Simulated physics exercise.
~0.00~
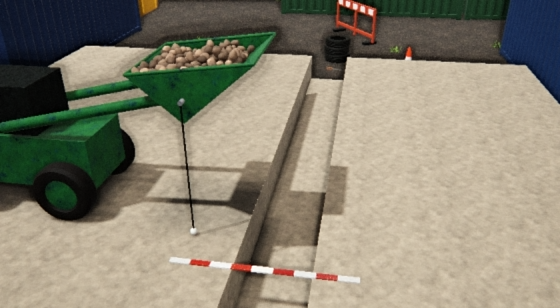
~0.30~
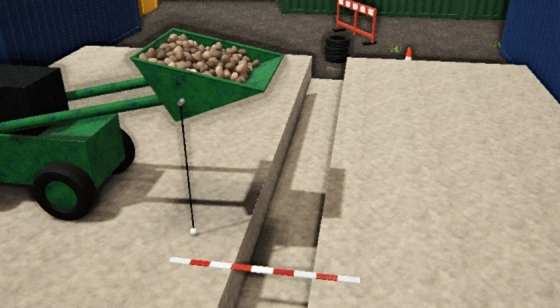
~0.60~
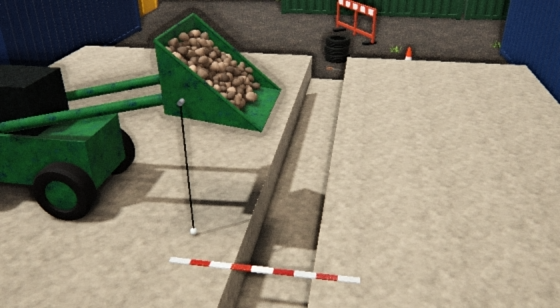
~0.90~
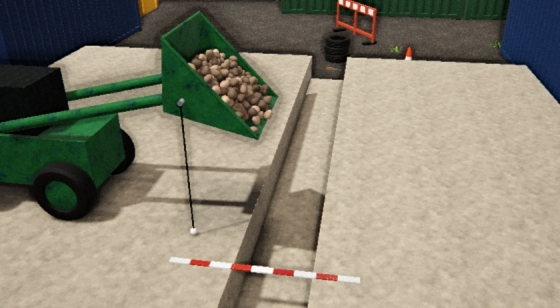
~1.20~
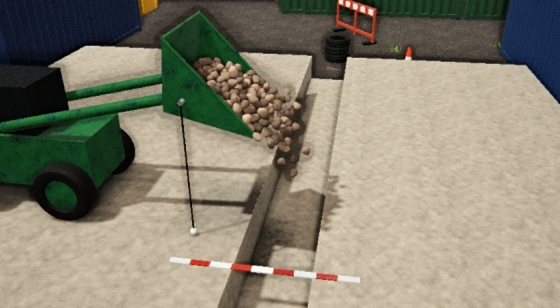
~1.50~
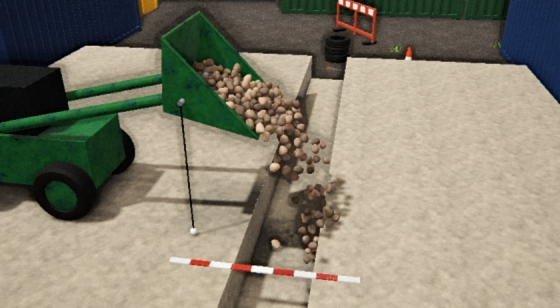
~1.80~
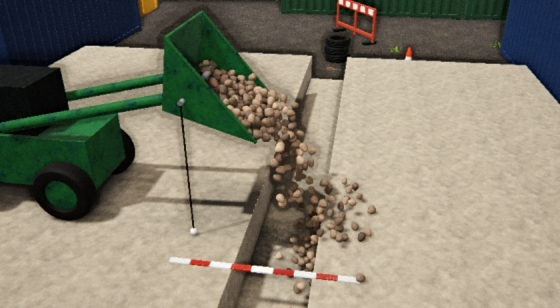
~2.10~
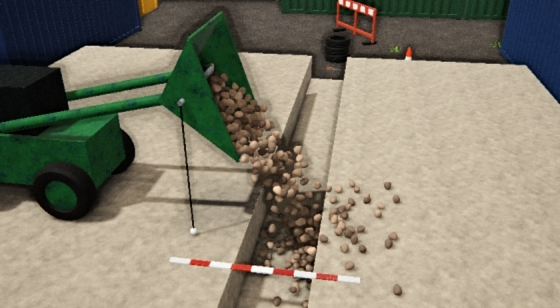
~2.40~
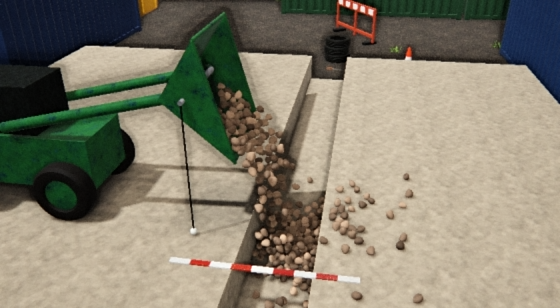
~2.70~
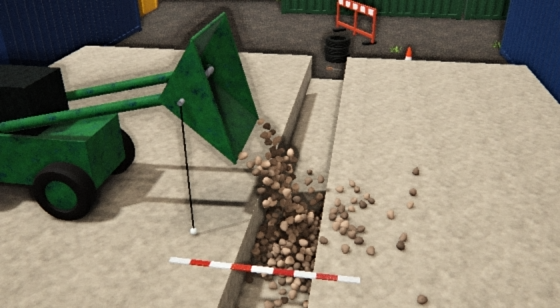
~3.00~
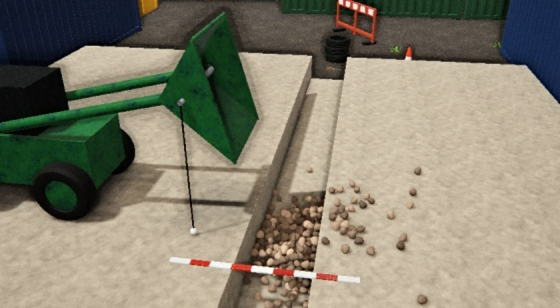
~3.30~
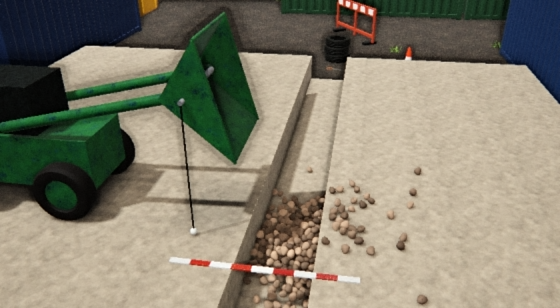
Green loader tipping its bucket in stages, spilling brown cobbles into a trench, most settling there and some scattering on the right slab.
